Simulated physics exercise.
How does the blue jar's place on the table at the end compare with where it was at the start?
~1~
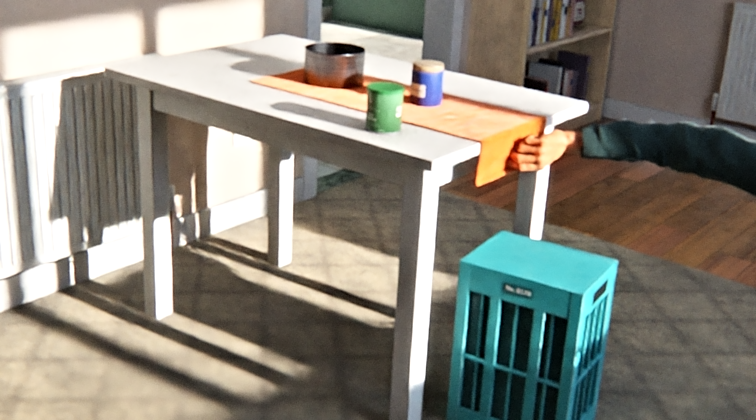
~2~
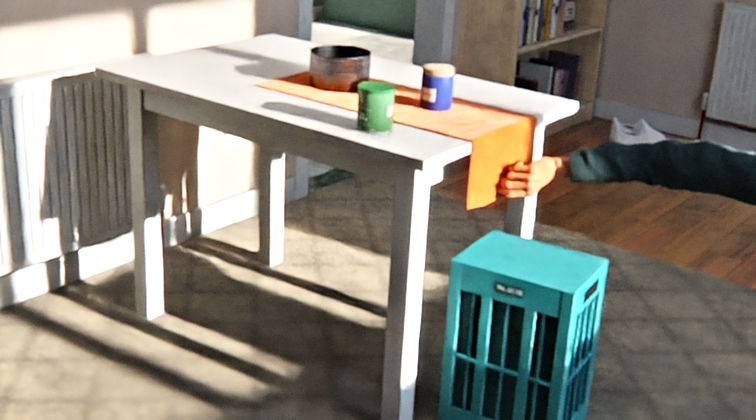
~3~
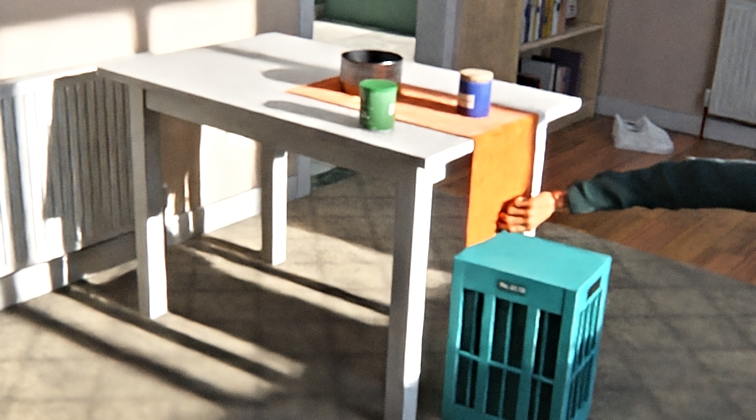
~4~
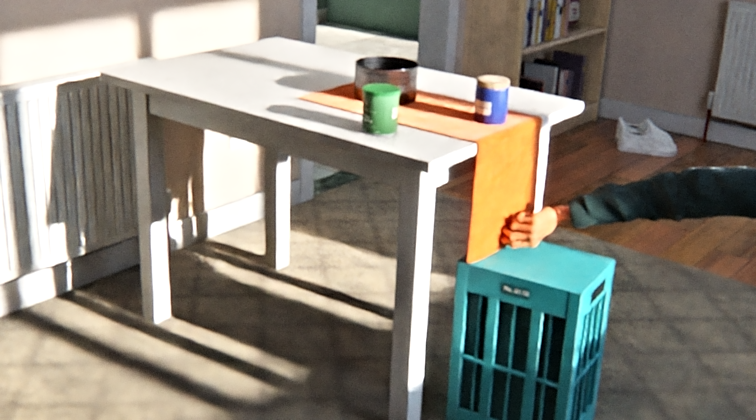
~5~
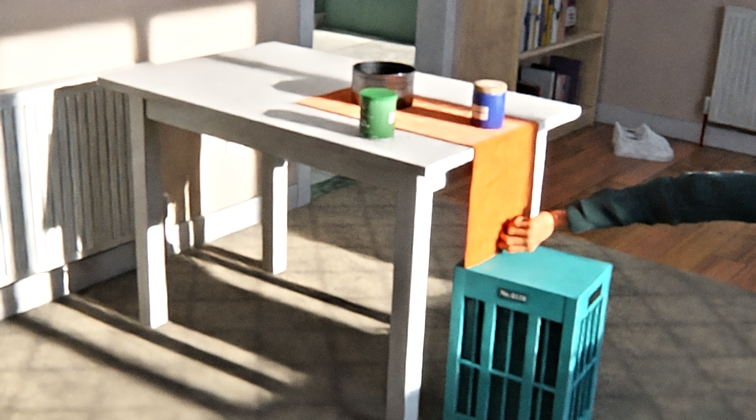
At the start the blue jar stood farther in from the table's right end, and by the end it was farther right, close to the edge where the orange towel hangs down. It was still upright on the table.
